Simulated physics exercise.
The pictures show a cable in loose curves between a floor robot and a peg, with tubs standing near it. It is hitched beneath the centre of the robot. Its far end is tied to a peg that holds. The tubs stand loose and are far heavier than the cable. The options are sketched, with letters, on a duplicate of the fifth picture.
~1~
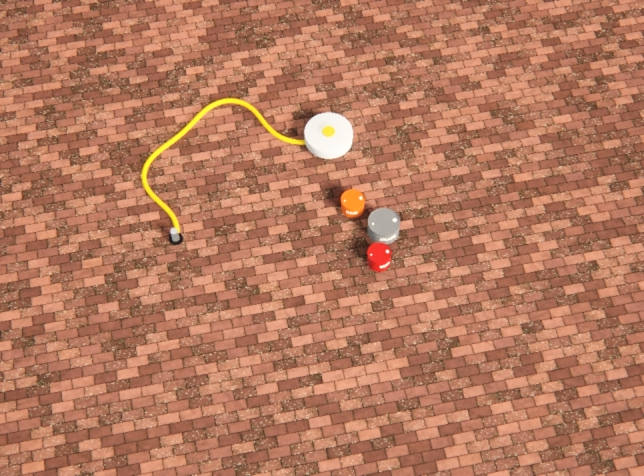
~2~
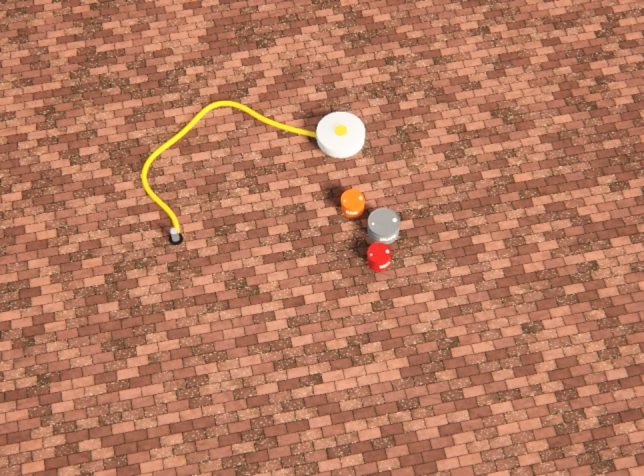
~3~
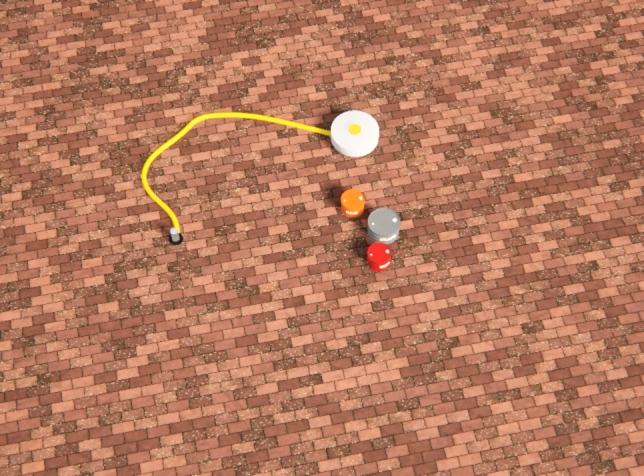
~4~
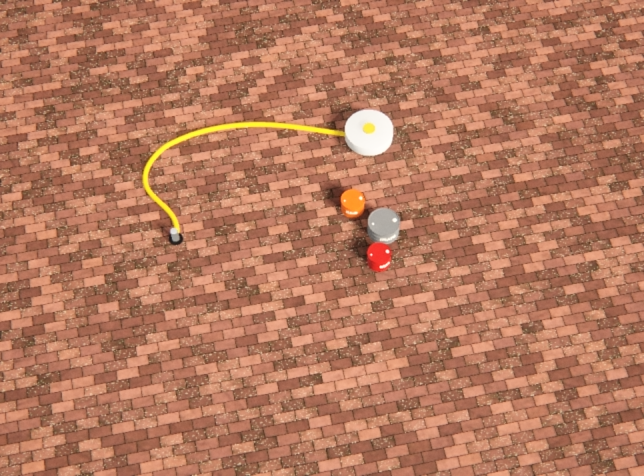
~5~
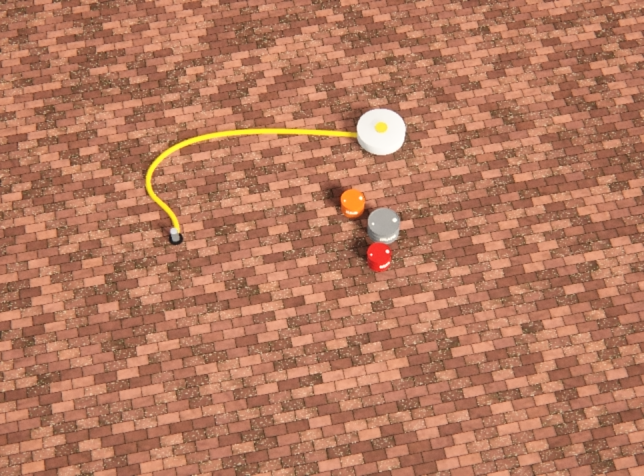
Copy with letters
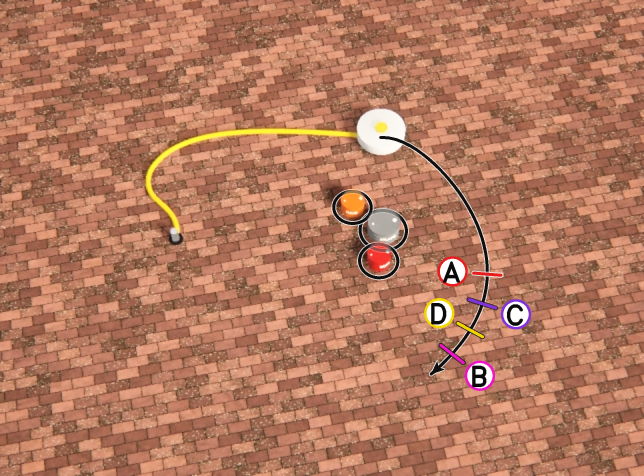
At first, a yellow cable winds in loose curves from a small peg on a brick floor up to a round white robot, with orange, grey and red tubs standing below it. The robot glides steadily right, drawing the cable's upper bend into a flatter, smoother arc while the tubs stay still.
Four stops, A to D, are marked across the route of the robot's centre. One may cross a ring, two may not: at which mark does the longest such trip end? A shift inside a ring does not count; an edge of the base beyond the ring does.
Mark C.
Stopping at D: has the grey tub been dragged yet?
By then, yes.
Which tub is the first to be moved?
The orange one.
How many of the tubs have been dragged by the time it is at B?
Three.
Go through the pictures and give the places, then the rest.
In the first picture, peg (175, 235); grey tub (384, 226); red tub (379, 257).
In the second picture, robot (341, 136); peg (175, 235).
In the third picture, robot (355, 135); red tub (379, 257).
In the fourth picture, robot (369, 133); peg (175, 235).
In the fifth picture, robot (381, 133); red tub (379, 257); orange tub (353, 204); peg (175, 235).
On the marked copy, A at (487, 274); B at (452, 354); C at (482, 304); D at (470, 330); the route from (380, 137) via (482, 238) to (431, 374).
Taking C. A third of the way, robot (447, 171).
Two thirds of the way, robot (484, 235).
When it is over, robot (484, 300); orange tub (353, 221); one over the rings.
As for the rest, A is within the limit but short; B has three over the rings; D has two over the rings.
